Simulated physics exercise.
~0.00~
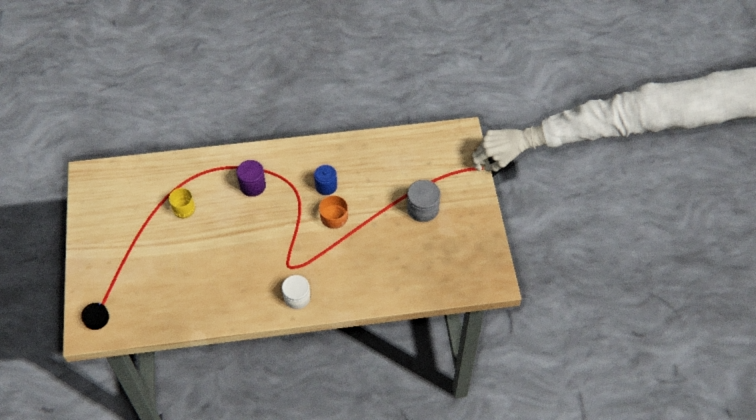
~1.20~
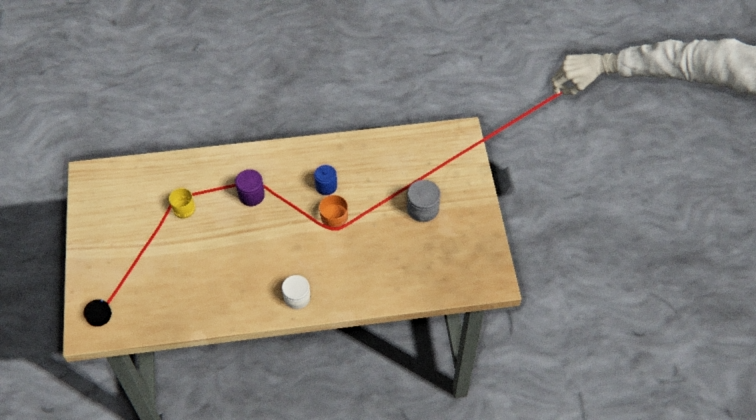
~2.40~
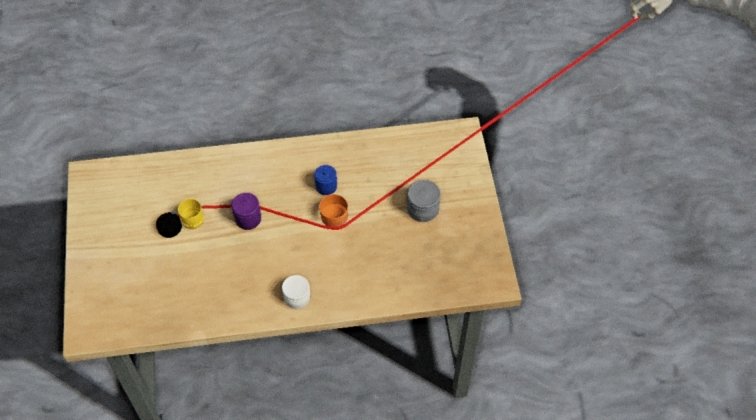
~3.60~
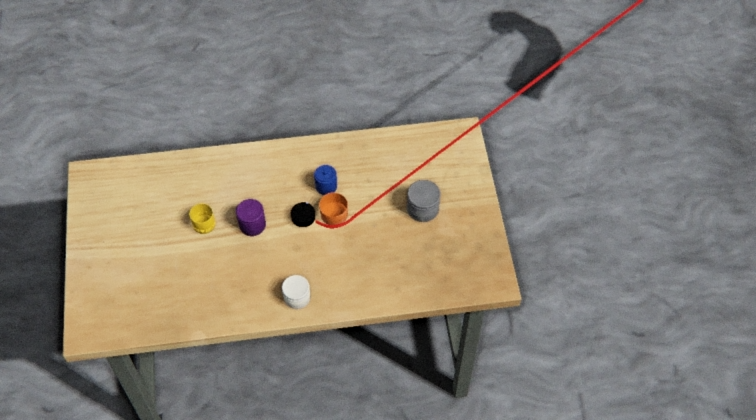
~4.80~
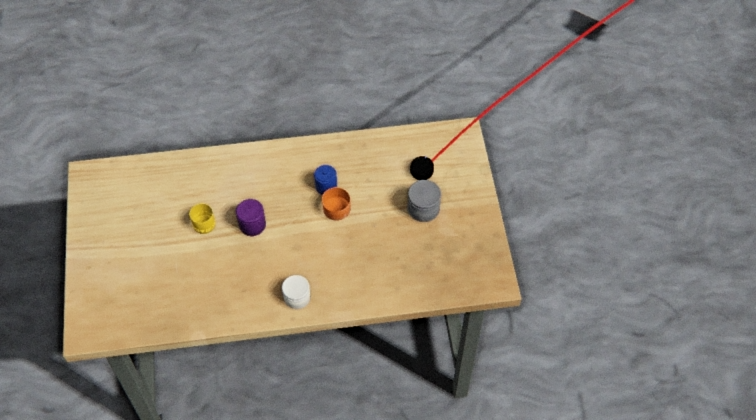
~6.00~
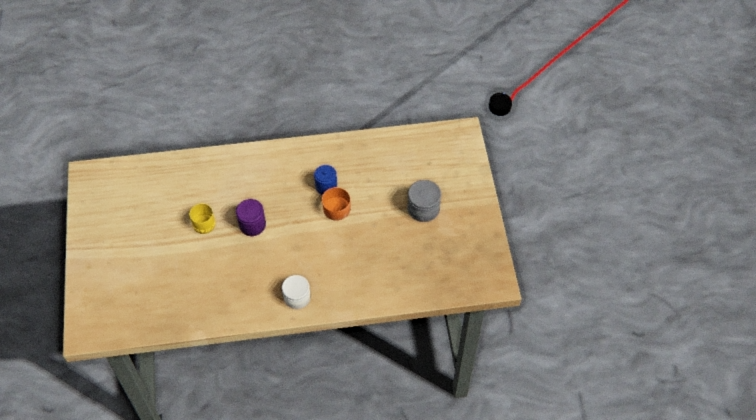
A pale-sleeved arm at the upper right holds a red wire that curves across a wooden table, seen from above against a grey, rippled floor. The wire runs to a black disc at the lower left, among a yellow cup, purple tub, blue pot, orange cup, grey tub and white tin. The hand pulls away to the upper right, drawing the wire taut against the yellow, purple and orange items. The disc slides rightward as the yellow and purple ones shift slightly. It passes the orange cup, which barely moves, then leaves the table's upper right corner, leaving the six containers standing.
